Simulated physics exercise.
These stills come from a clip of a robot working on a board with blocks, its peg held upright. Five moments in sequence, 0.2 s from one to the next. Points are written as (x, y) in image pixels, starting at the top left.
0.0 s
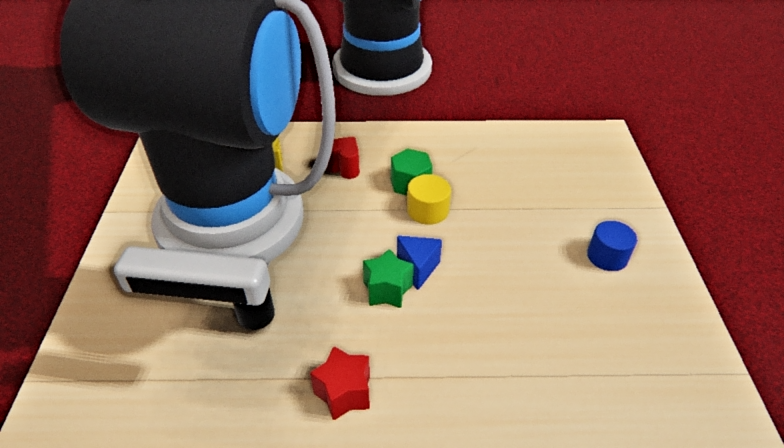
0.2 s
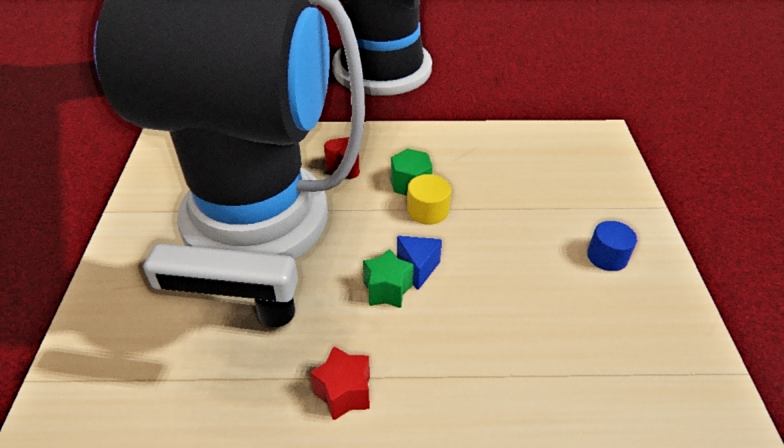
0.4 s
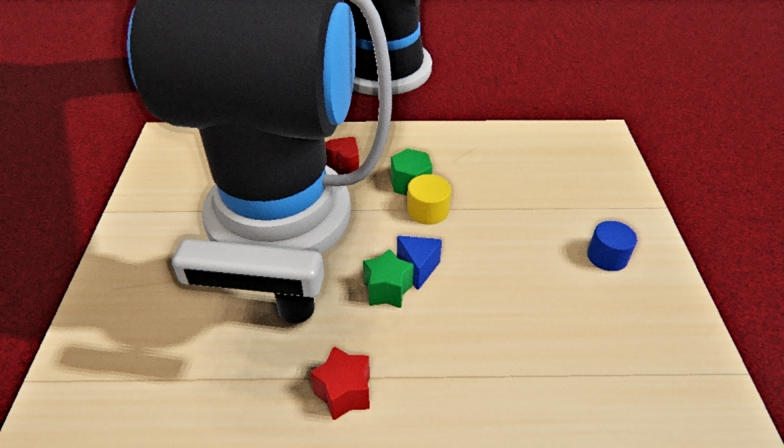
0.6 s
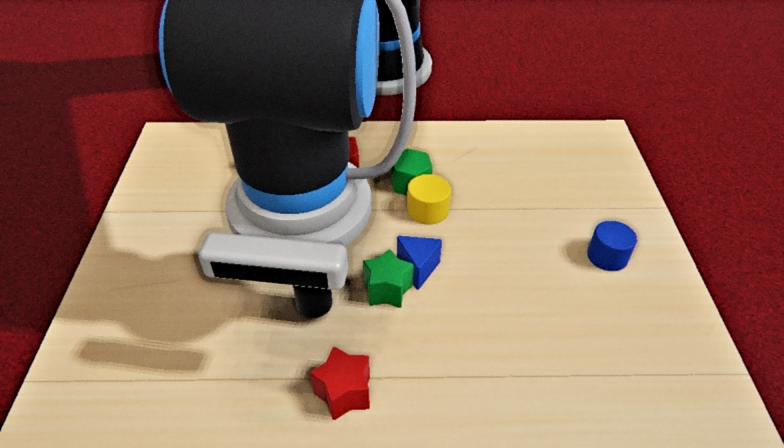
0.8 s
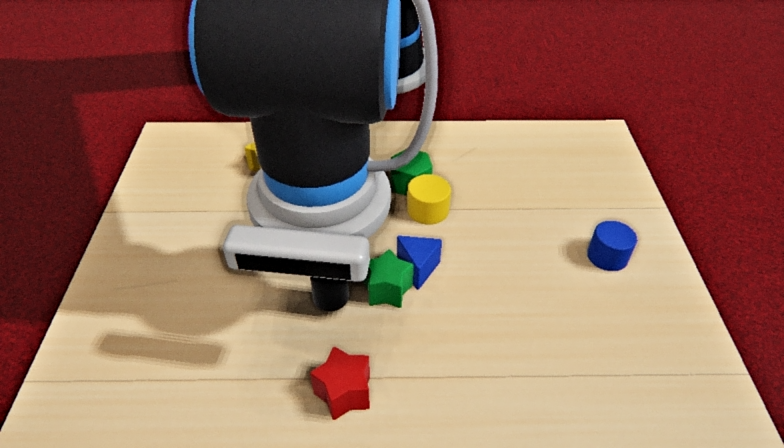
On a wooden board over red carpet, a robot arm gliding slowly right toward a green star-shaped block, the visible blocks staying still.
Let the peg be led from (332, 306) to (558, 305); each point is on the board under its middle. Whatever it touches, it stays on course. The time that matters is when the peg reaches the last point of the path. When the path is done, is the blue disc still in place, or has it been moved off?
Here's my answer: The blue disc remains in position.
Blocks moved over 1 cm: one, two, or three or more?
Looking at the path, I think two of the blocks end up more than 1 cm away.
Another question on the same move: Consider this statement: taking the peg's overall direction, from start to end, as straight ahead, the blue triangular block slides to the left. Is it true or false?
The statement is true.
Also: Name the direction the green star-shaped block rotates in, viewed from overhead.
My prediction: CCW.
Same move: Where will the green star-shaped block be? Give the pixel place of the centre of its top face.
In the picture, that point is around (463, 255).
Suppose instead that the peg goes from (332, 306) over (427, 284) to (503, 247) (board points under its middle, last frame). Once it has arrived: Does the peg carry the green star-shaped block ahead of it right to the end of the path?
My answer is yes.
What follows on the original path. One third of the way, peg at (408, 298); green star-shaped block at (432, 262), turned 35° anticlockwise; blue triangular block at (434, 236), turned 60° anticlockwise.
Two thirds of the way, peg at (486, 297); green star-shaped block at (463, 255), turned 90° anticlockwise; blue triangular block at (437, 230), turned 85° anticlockwise.
At the end, peg at (561, 297); green star-shaped block at (463, 255), turned 90° anticlockwise; blue triangular block at (437, 230), turned 85° anticlockwise; blue disc unmoved.
